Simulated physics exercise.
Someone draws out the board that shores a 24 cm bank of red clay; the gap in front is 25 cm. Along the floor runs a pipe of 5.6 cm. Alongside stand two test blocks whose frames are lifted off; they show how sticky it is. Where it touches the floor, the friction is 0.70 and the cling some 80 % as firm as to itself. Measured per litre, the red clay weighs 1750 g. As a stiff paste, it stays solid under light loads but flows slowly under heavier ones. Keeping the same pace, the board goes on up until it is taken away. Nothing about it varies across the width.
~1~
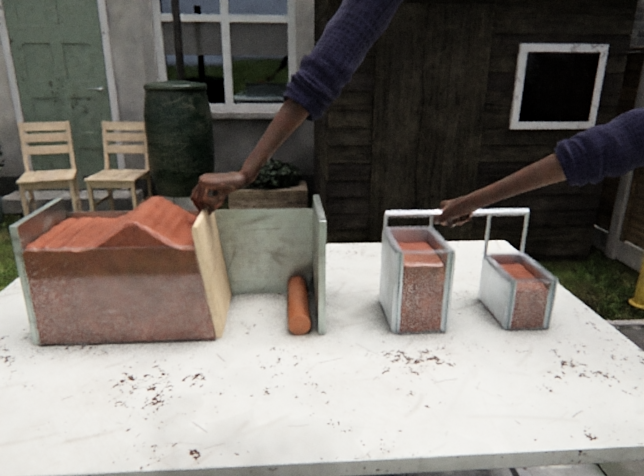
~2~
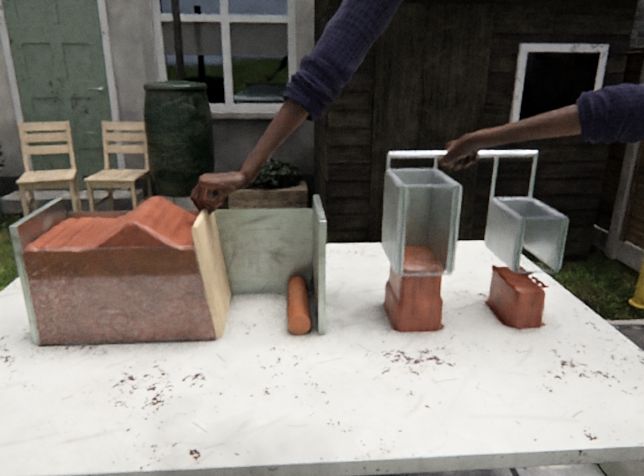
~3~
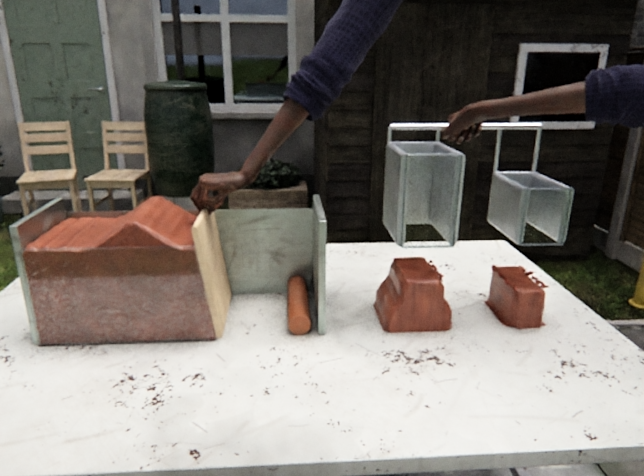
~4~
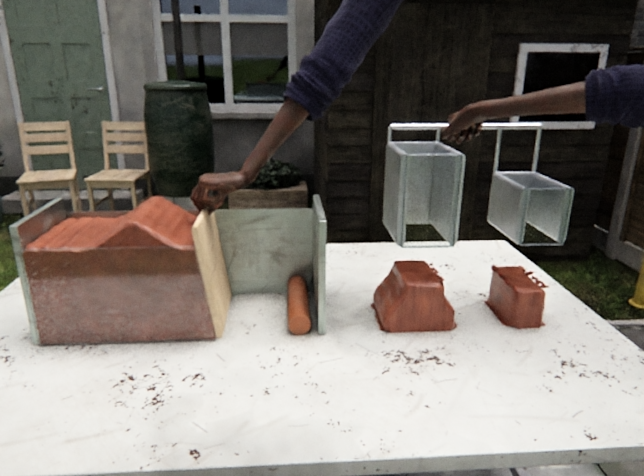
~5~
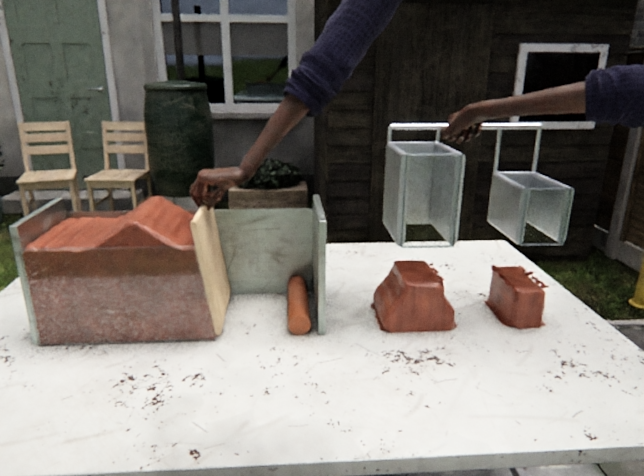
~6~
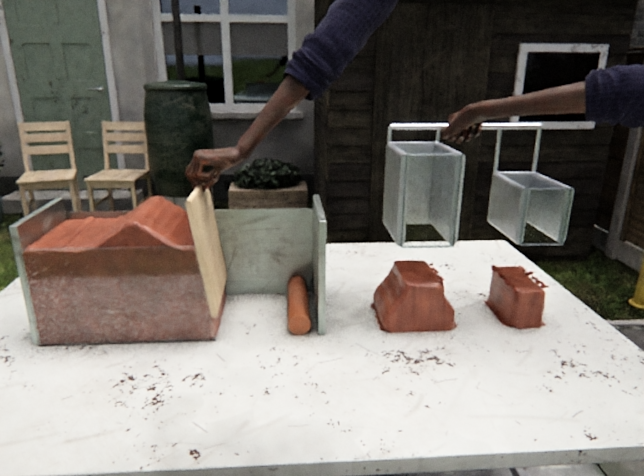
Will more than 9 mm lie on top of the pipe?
The pipe ends up visible.
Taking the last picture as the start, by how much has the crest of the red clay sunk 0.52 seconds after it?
Roughly 3.5 centimetres, give or take.
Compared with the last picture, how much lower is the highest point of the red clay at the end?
Roughly 6.0 cm.
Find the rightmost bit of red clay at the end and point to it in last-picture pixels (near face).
Look roughly at (286, 325).
Another 0.24 s on from the sixth picture, the face still stands and nothing lies on the pipe.
Another 0.52 s on from the sixth picture, the fallen stuff reaches 21 % of the way across and nothing lies on the pipe.
Another 0.81 s on from the sixth picture, the fallen stuff reaches 66 % of the way across and nothing lies on the pipe.
Another 1.09 s on from the sixth picture, the fallen stuff reaches 69 % of the way across and nothing lies on the pipe.
Another 1.19 s on from the sixth picture, at the end, the fallen stuff reaches 69 % of the way across and nothing lies on the pipe.
